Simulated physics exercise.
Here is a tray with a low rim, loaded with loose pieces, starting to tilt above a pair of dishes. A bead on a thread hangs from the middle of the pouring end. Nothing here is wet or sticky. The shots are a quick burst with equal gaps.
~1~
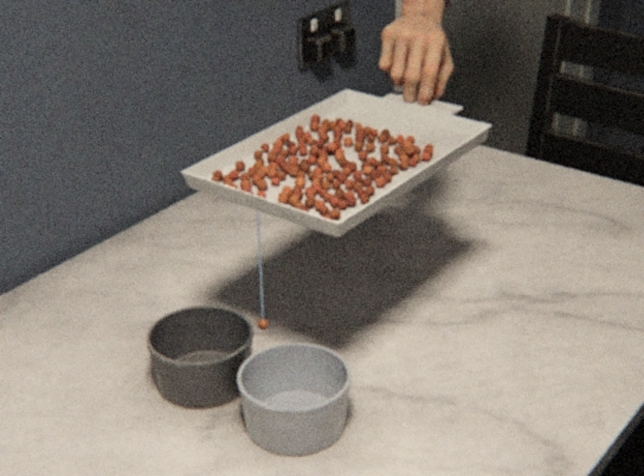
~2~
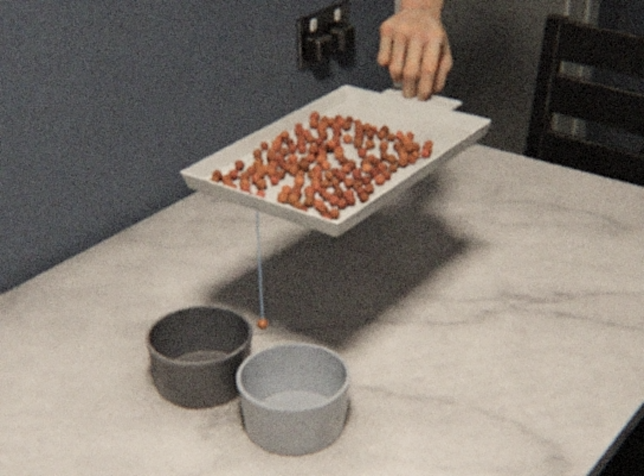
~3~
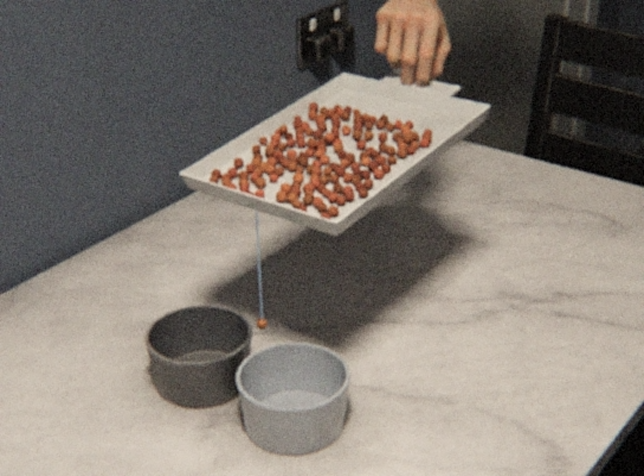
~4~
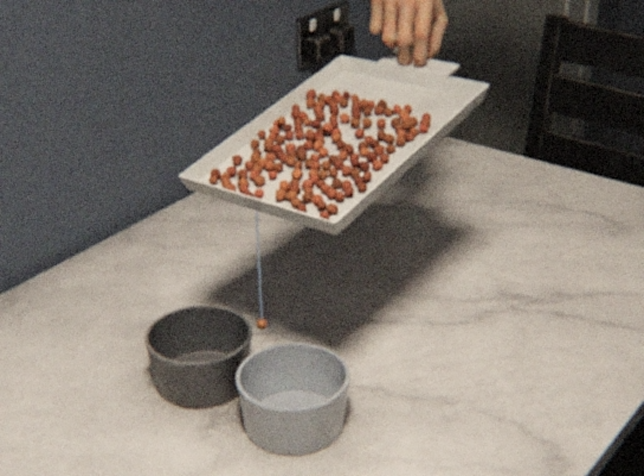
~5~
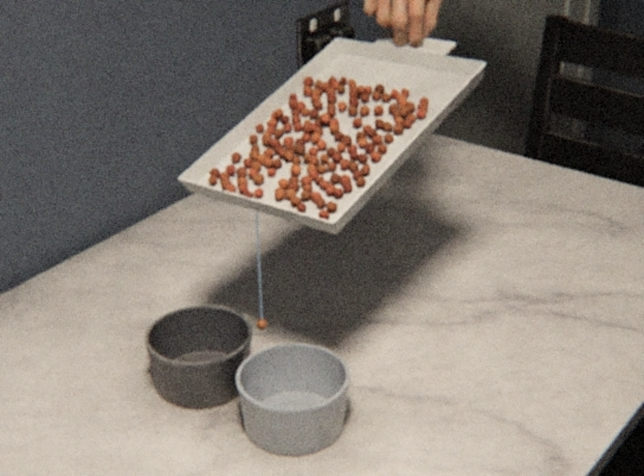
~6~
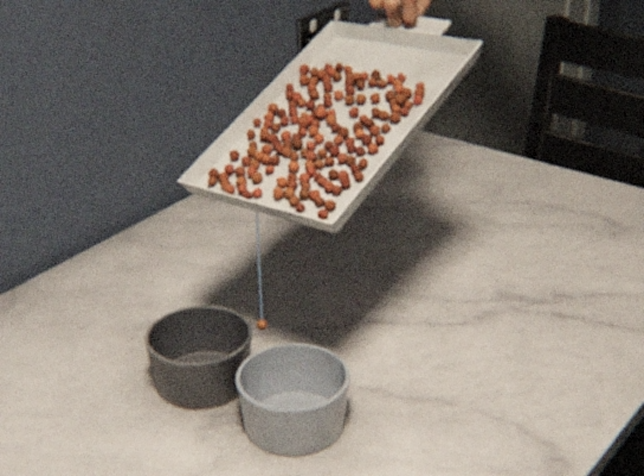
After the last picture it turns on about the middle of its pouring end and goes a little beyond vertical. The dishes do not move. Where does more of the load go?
More goes to the left dish.
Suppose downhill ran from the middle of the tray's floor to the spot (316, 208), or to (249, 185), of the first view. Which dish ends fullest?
One: The right dish. Two: Left.
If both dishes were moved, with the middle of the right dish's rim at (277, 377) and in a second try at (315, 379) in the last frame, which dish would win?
At the first place left, at the second the left dish.
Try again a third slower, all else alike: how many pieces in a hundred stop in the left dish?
Close to 50 per cent.
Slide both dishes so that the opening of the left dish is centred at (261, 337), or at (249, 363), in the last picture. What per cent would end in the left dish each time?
Near 10 % and 30 %.
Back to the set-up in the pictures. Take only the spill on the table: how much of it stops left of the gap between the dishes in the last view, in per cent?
Roughly 100 in a hundred.
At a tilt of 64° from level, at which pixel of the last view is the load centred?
Around (253, 156).
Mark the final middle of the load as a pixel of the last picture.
Roughly at (194, 404).
Soon after the last picture, tray tipped steeply; all on the tray.
A little later, tray tipped past a quarter turn; nearly all on the tray; a stray few outside both; a stray few in the air.
Later still, tray tipped past a quarter turn; a small part in the right dish; about a third in the left dish; about half outside both.
At rest, tray tipped past a quarter turn; a small part in the right dish; about a third in the left dish; about half outside both.
